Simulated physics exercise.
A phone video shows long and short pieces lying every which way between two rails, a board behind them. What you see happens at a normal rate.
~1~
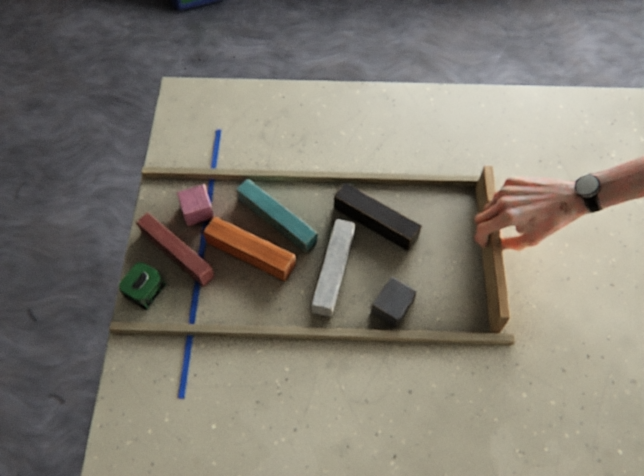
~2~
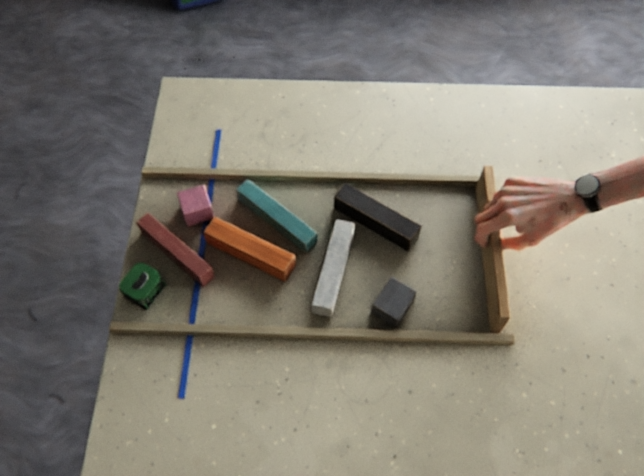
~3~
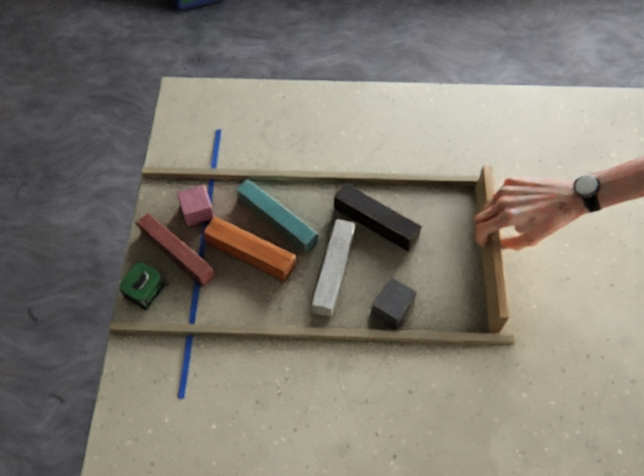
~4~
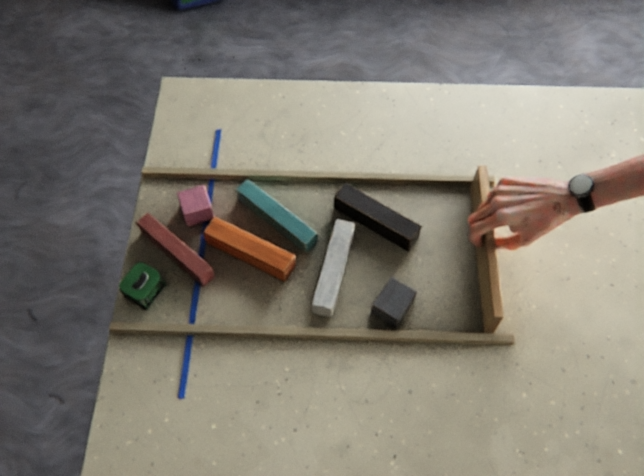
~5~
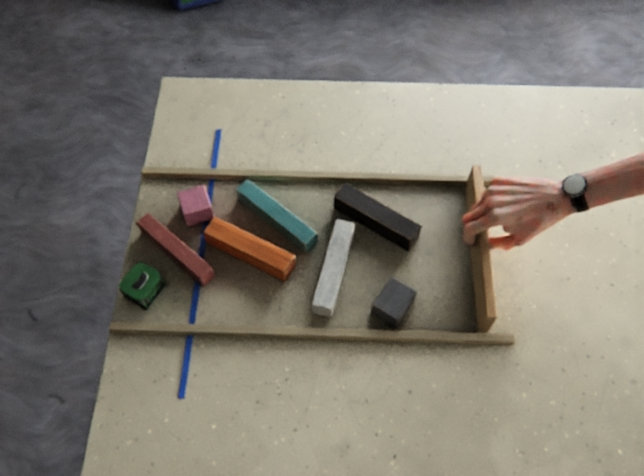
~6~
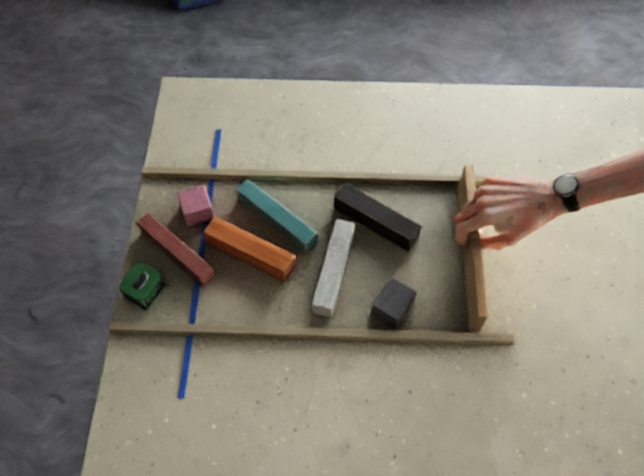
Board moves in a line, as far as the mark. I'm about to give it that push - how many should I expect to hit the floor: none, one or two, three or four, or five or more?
Expect three or four.
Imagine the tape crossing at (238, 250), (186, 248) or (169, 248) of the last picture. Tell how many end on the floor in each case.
0, 5, 5.
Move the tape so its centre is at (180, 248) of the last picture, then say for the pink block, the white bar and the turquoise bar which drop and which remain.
Lab note - pink block toppled, white bar not toppled, turquoise bar toppled.
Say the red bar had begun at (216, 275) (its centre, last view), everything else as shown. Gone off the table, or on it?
Lab note: Started there, it ends up below.
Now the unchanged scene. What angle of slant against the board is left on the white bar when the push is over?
Roughly 10° out of line.
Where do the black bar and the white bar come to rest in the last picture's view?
(168, 204) and (159, 275), roughly.
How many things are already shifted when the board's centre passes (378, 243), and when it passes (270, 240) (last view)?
Well, it's 3 at the first one and 7 at the second.
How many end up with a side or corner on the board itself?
The count in contact is 2.
A little later, none off yet; green case at rest near (142, 286); red bar at rest near (175, 249); pink block at rest near (196, 206).
When it is over, the number that fall off is three or four; down, orange stick, pink block, red bar and green case.
